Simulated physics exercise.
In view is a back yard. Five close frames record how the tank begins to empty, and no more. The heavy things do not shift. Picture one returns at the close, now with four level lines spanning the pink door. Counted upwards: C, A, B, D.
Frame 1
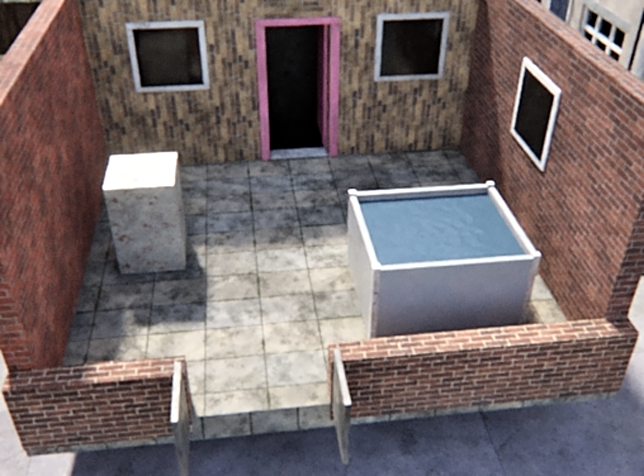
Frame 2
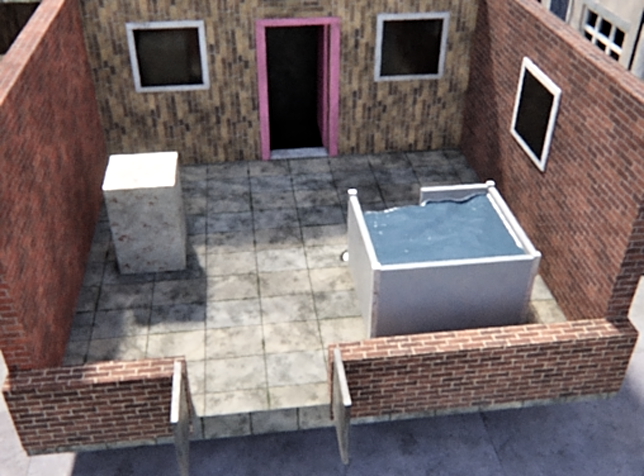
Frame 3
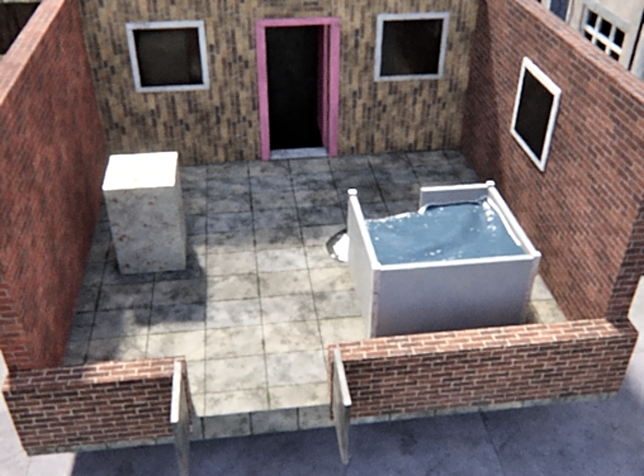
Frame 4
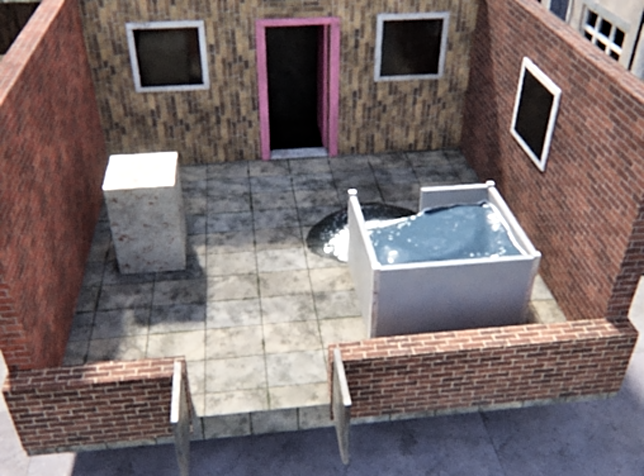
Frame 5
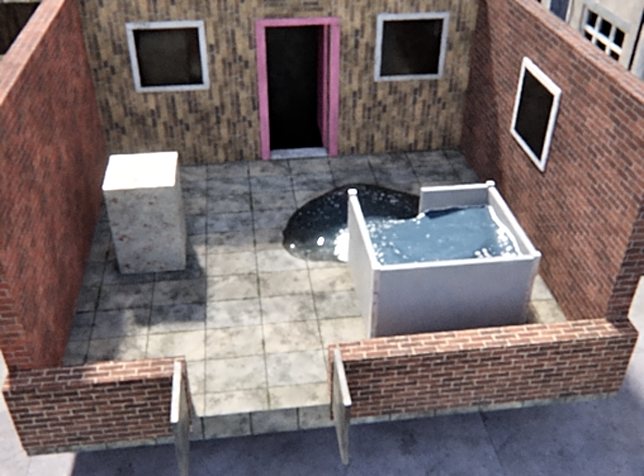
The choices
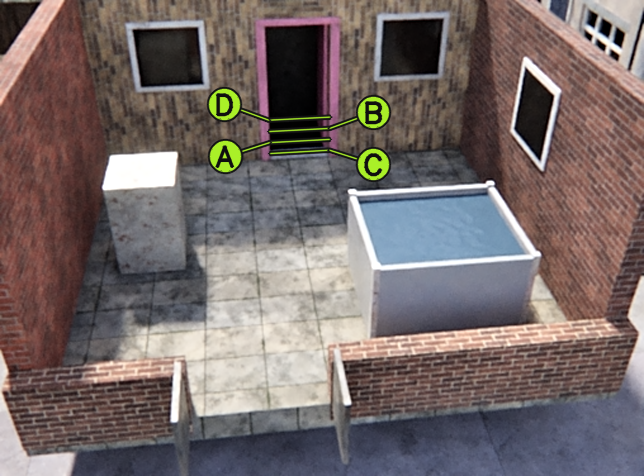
Water pours from the back of a white tank and spreads across the paved yard.
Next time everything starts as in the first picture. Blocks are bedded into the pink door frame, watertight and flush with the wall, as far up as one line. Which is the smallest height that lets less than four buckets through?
It is A.
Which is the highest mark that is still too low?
Here it is mark C.
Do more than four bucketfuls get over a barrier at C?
Yes, it does.
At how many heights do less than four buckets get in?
Three of them.
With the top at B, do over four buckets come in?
No.
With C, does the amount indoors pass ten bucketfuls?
Yes, clearly.
In lime, A at (299, 141); B at (299, 129); C at (300, 151); D at (299, 118); from the bottom up C, A, B, D.
For mark A, a bucket or two gets in.
For mark B, nothing gets over.
For mark C, some 20 bucketfuls get in.
For mark D, nothing gets over.
